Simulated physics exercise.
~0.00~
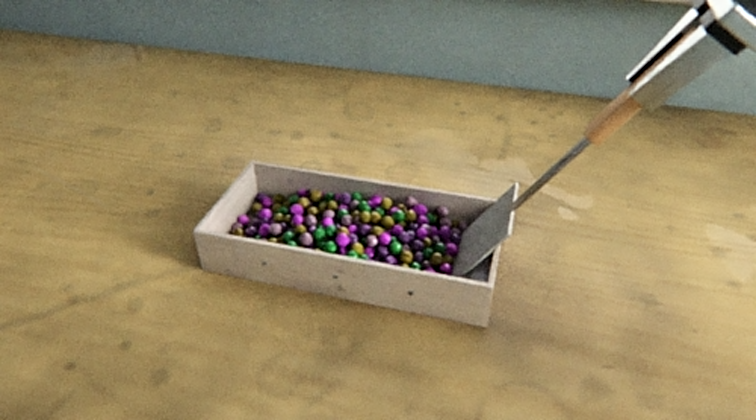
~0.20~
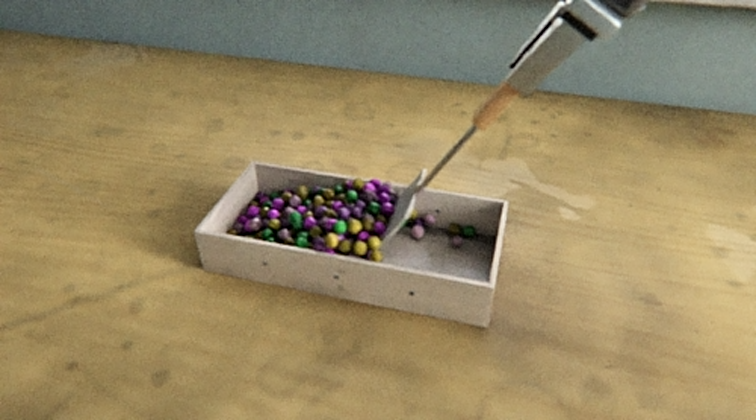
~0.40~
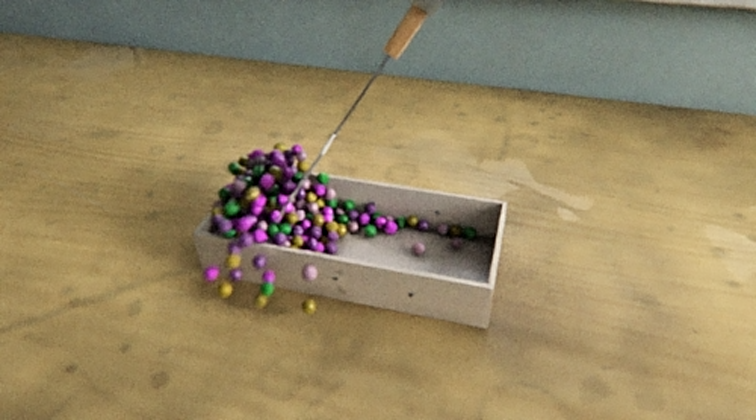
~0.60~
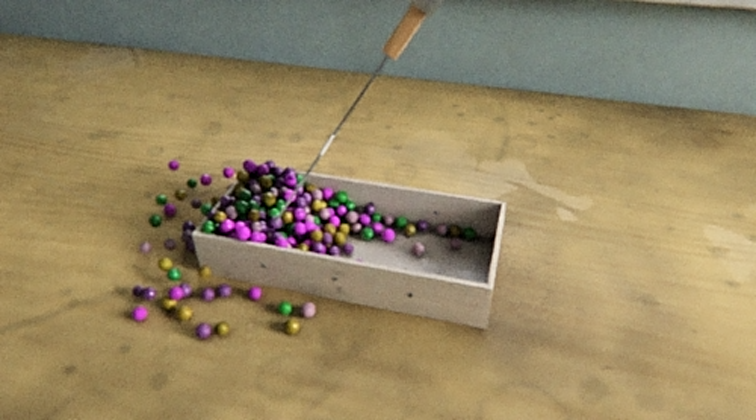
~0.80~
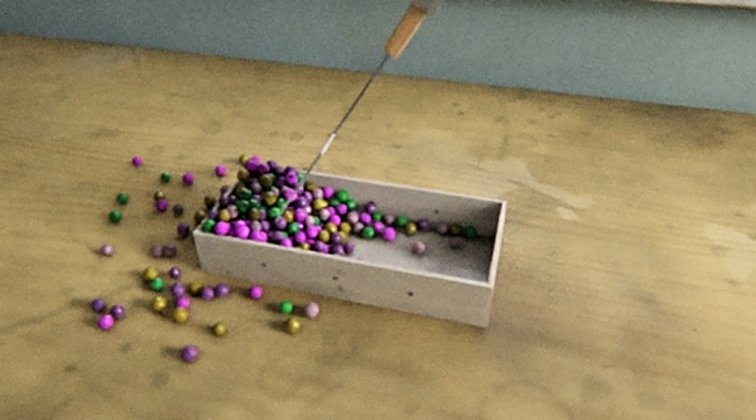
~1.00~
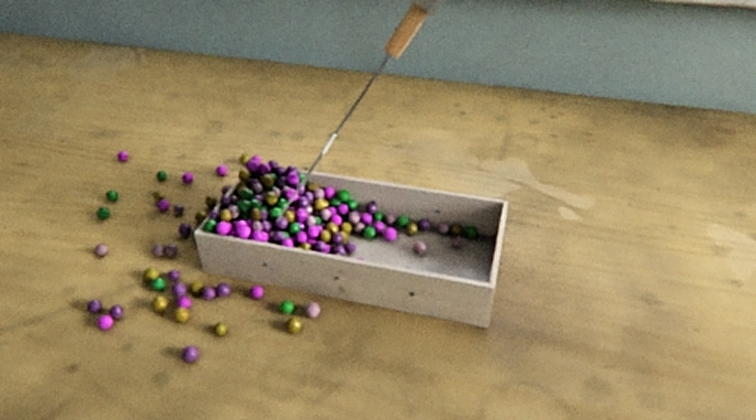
At the start, a robot arm holds a spatula at the right end of a pale, open tray filled with small round sweets in purple, green, pink and gold. The blade sweeps left through the tray, pushing the sweets together and leaving much of the right side bare. It carries on toward the left end and lifts, piling them high so that some spill over the rim. The spatula then stays still while the spilled sweets scatter and roll across the wooden table. Finally they settle around the left end, with most still heaped inside the tray.
